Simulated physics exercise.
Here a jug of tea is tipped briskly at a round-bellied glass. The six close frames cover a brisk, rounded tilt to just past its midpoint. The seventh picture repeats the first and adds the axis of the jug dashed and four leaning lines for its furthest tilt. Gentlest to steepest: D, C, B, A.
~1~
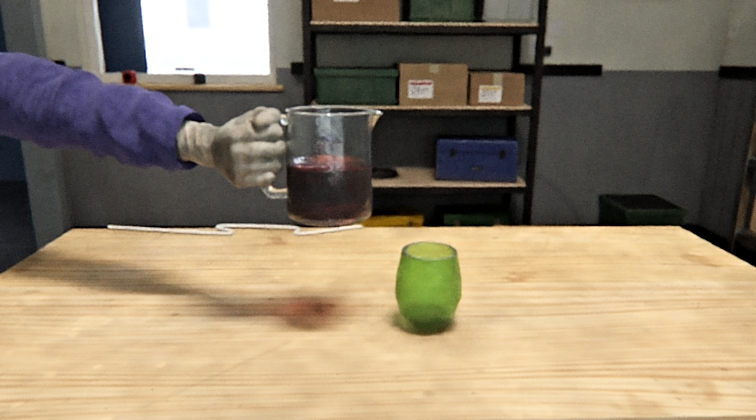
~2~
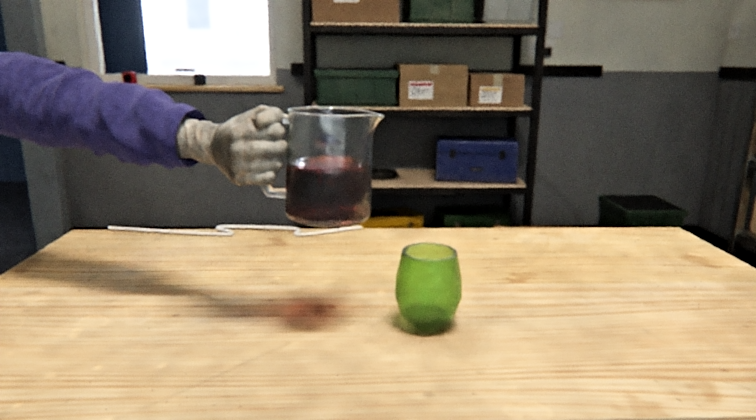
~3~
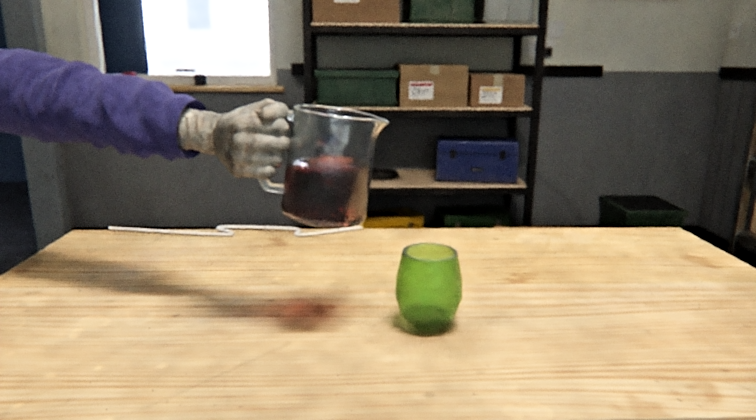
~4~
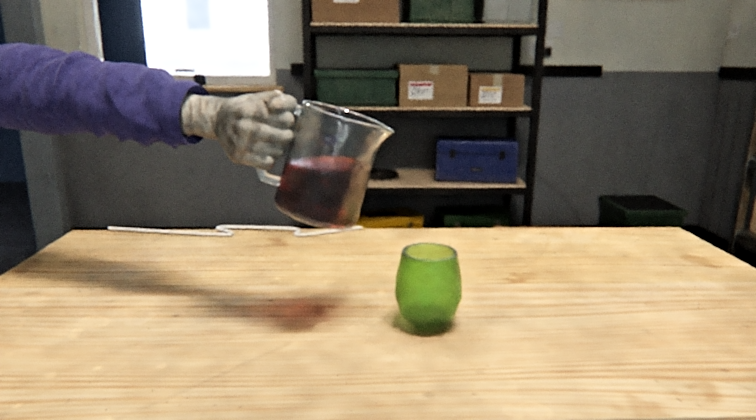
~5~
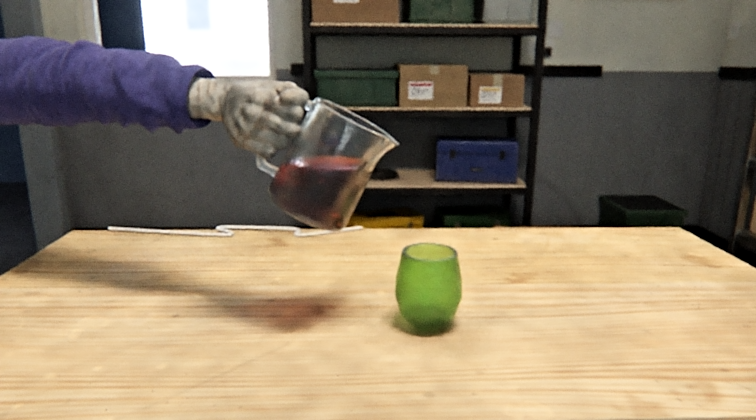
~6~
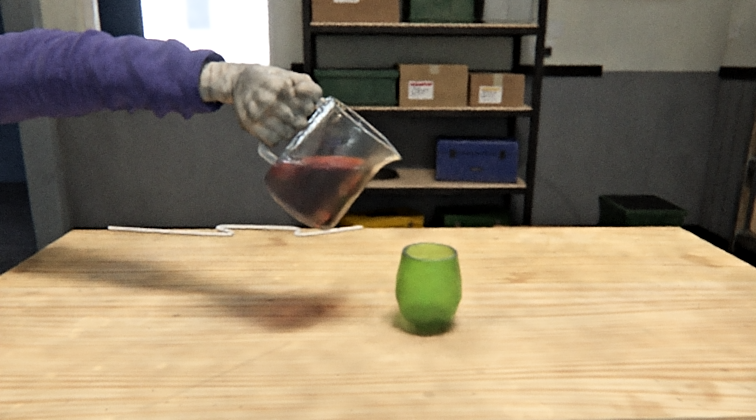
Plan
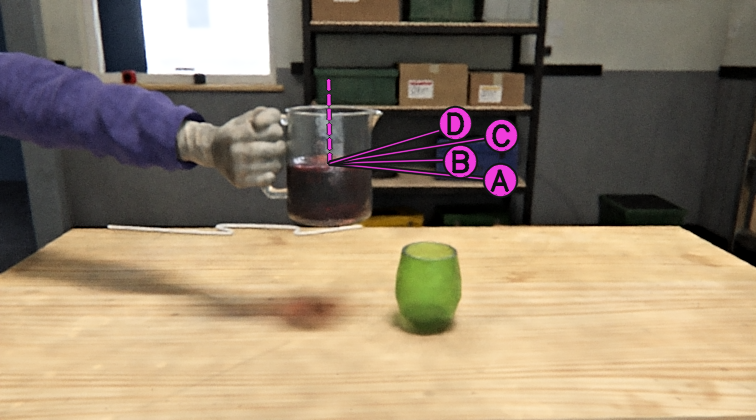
A gloved hand in a purple sleeve holds a clear jug of dark red liquid upright above a wooden table, then tilts it steadily to the right near a round-bellied green glass, the liquid shifting inside the jug.
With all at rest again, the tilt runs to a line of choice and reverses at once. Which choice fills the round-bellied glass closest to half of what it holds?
D.
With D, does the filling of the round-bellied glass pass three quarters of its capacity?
No.
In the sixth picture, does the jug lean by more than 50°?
No.
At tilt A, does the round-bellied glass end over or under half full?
Over.
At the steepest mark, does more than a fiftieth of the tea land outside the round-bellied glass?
Yes.
In magenta, A at (484, 178); B at (443, 159); C at (485, 138); D at (439, 130).
Choosing A, the round-bellied glass ends with about 84 % of what it can hold; 23 % of the tea is spilt.
Choosing B, the round-bellied glass ends with about 80 % of what it can hold; 12 % of the tea is spilt.
Choosing C, the round-bellied glass ends with about 64 % of what it can hold; 9 % of the tea is spilt.
Choosing D, the round-bellied glass ends with about 47 % of what it can hold; 5 % of the tea is spilt.
